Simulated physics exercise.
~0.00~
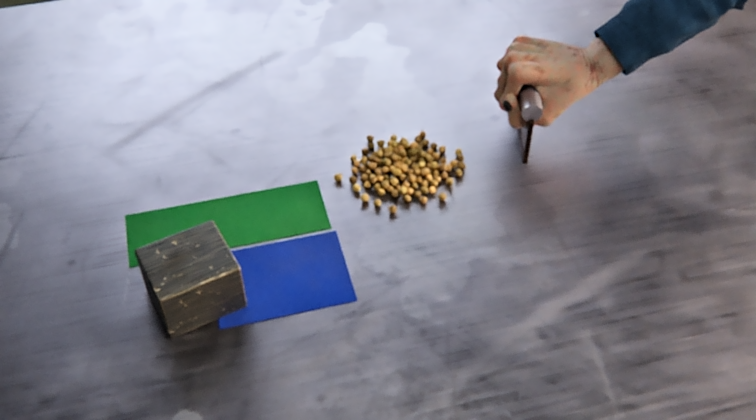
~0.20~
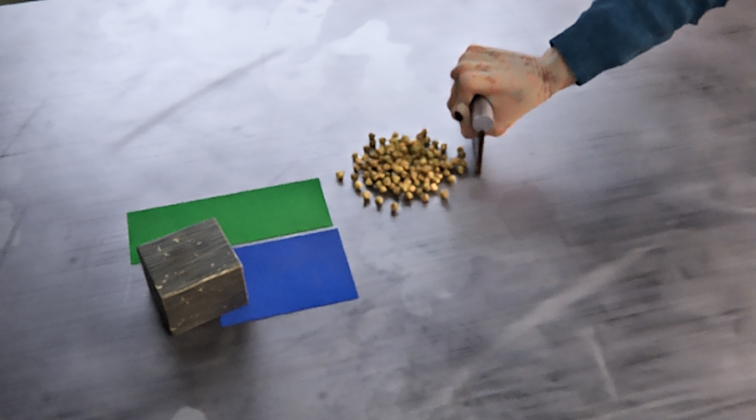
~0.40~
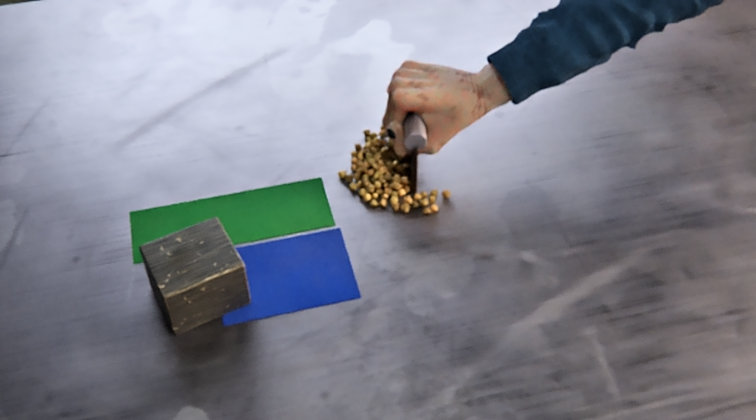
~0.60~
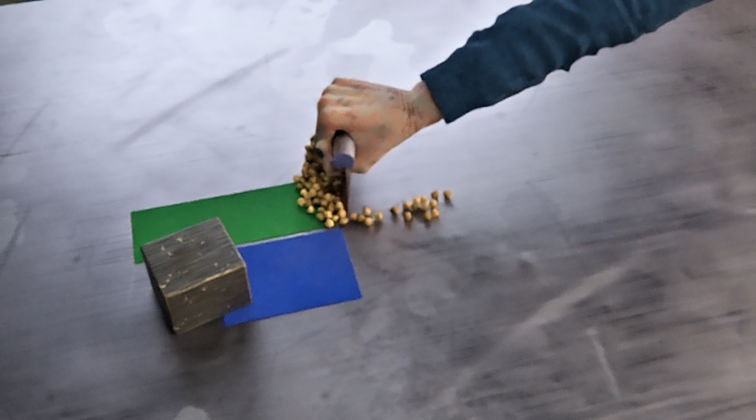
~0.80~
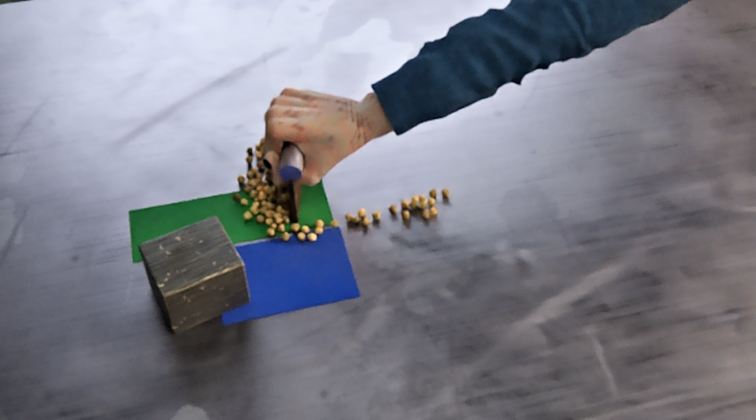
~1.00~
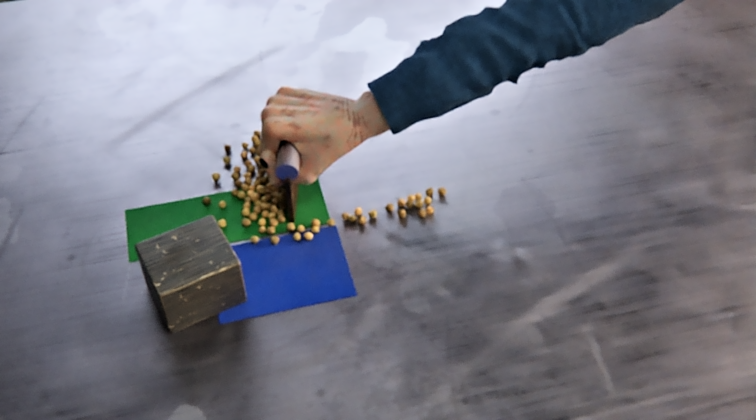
Hand sweeping a pile of dried chickpeas left with a scraper, scattering them over and around a green mat beside a block.
